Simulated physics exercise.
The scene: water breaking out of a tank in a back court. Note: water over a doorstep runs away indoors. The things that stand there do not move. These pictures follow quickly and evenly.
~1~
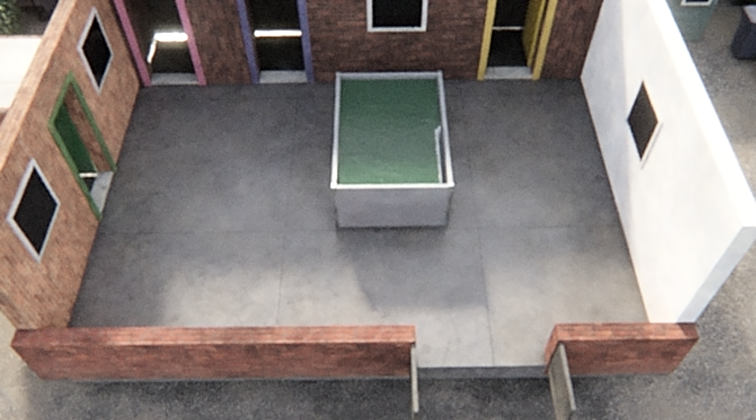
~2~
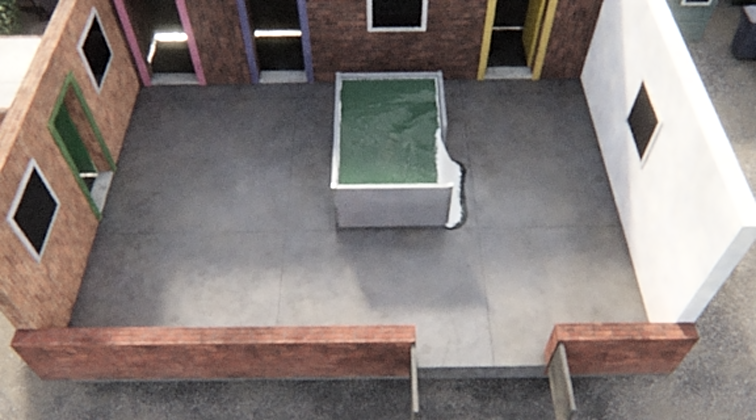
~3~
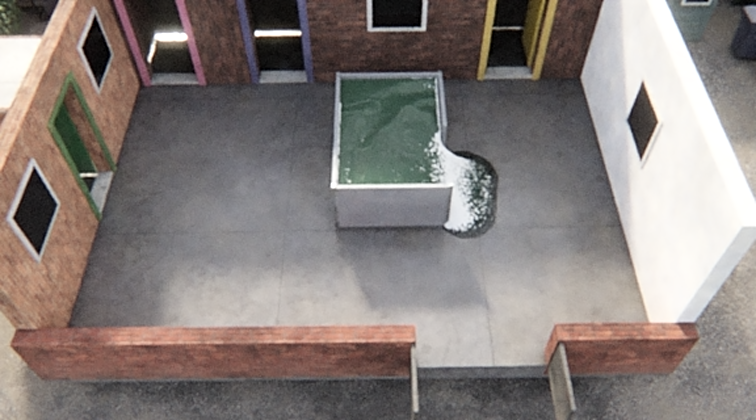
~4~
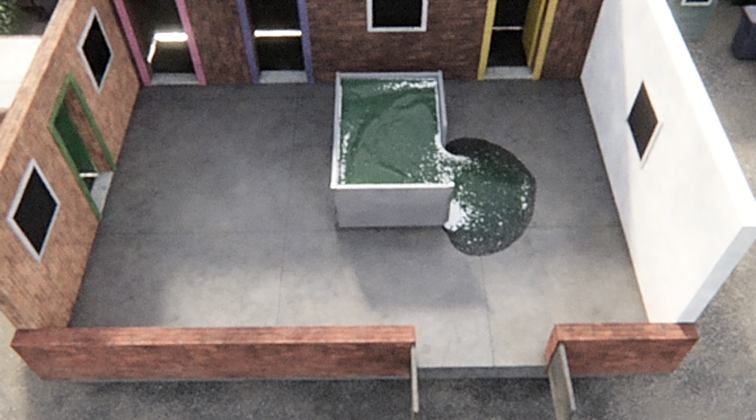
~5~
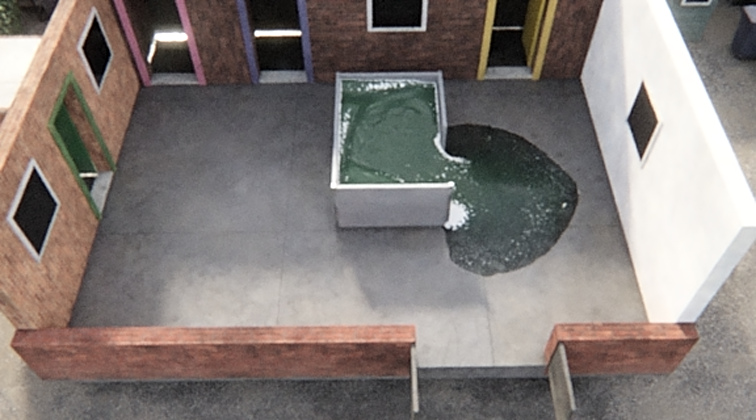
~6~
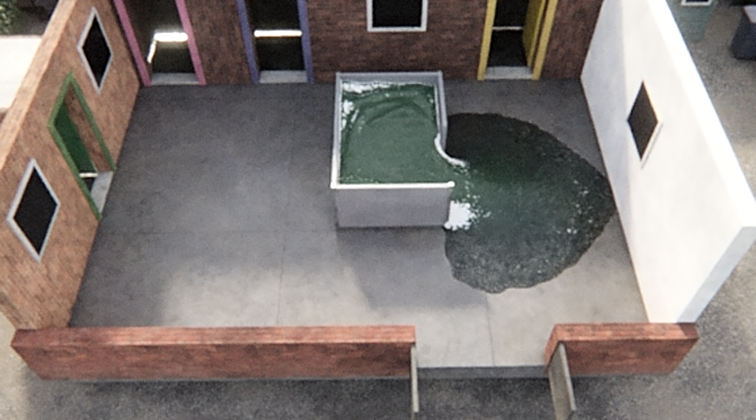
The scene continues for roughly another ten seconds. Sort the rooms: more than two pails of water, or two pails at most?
Yellow door - more than two pails; green door - more than two pails; pink door - two pails at most; blue door - two pails at most.
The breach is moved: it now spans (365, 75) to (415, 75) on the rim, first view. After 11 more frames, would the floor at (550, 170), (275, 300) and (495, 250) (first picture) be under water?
Going in your order, I'd say drenched, then still bare, then still bare.
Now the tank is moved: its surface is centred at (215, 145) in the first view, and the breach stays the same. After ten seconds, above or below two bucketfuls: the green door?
Result for green: It doesn't reach it.
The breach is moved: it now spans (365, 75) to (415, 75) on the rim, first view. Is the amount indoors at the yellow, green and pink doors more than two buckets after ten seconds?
Door by door: Yellow stops short, green goes past the mark, pink goes past the mark.
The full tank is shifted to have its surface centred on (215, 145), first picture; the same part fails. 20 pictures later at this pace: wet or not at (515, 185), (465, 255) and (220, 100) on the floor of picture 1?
In order: Submerged, submerged, untouched.
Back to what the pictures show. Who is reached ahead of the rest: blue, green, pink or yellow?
Looks like the door marked yellow.
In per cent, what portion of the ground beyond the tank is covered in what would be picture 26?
Around 45 percent.
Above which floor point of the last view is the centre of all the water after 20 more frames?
I'd say near (488, 194).
A moment on, water covers 25 % of the floor; the yellow door wet at the sill, nothing in, the green door not reached, the pink door not reached, the blue door not reached.
Next, water covers 25 % of the floor; the yellow door wet at the sill, nothing in, the green door not reached, the pink door not reached, the blue door not reached.
Then, water covers 45 % of the floor; the yellow door under two buckets in, the green door not reached, the pink door not reached, the blue door not reached.
Later, water covers 85 % of the floor; the yellow door over two buckets in, the green door not reached, the pink door wet at the sill, nothing in, the blue door wet at the sill, nothing in.
In the end, water covers 95 % of the floor; the yellow door over two buckets in, the green door over two buckets in, the pink door under two buckets in, the blue door wet at the sill, nothing in.
